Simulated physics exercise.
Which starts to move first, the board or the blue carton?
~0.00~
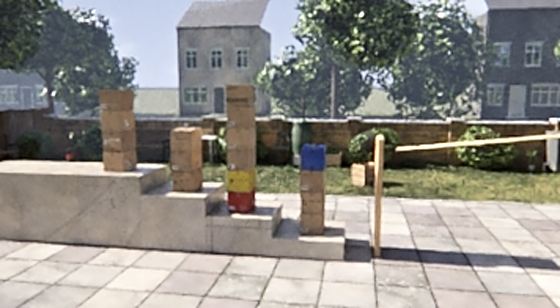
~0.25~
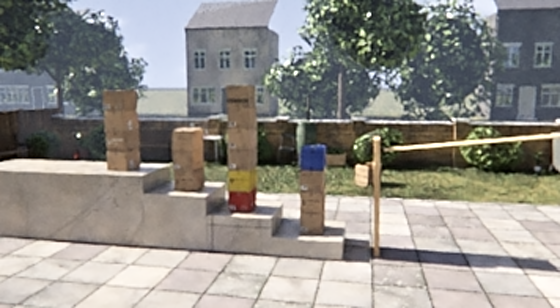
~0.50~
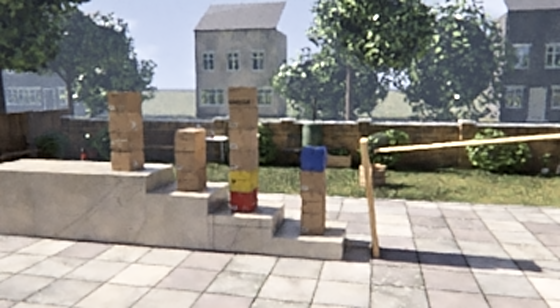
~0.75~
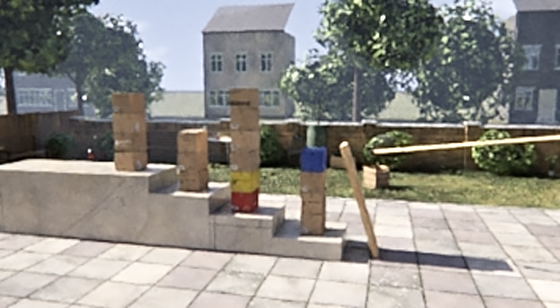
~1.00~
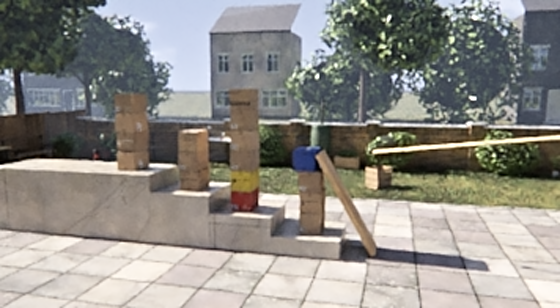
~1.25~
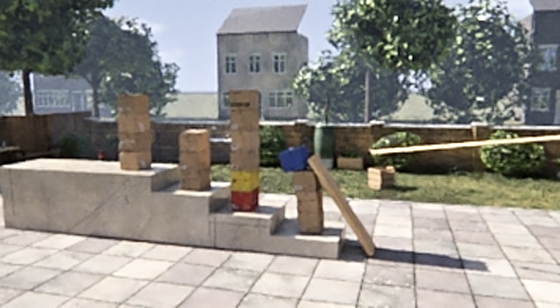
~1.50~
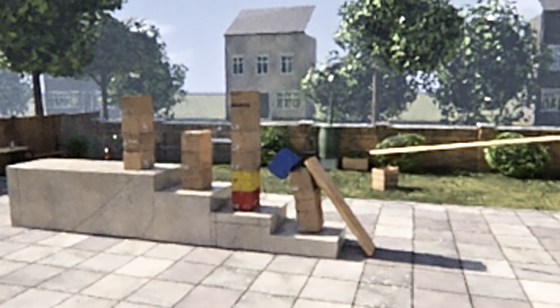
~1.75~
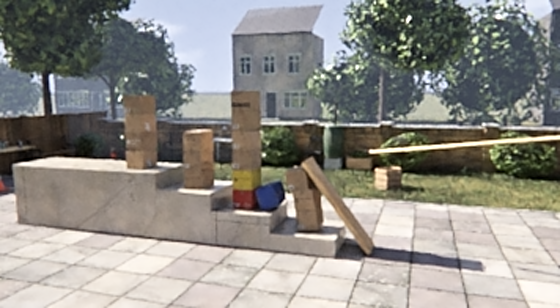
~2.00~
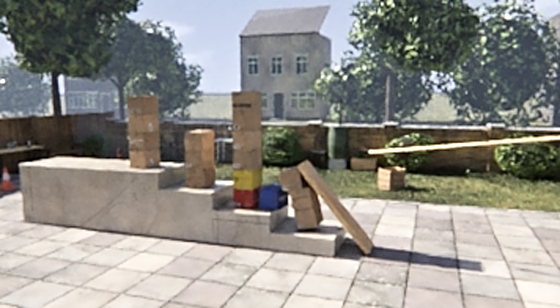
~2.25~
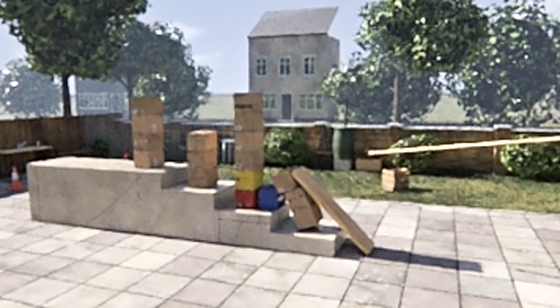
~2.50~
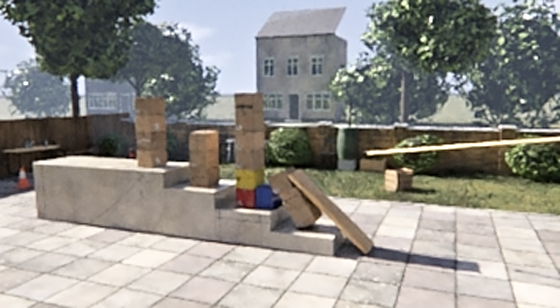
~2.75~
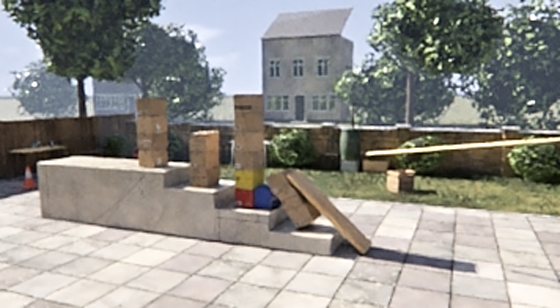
The board starts to move first, tipping to the left, and the blue carton only begins to move after the board reaches its stack.
The footage shows stacks of cartons on concrete steps as an upright board beside a pole tips left against the lowest stack. The blue carton on top topples left onto the next step, ending on its side beside the red carton, while the board rests leaning and the other stacks stand.
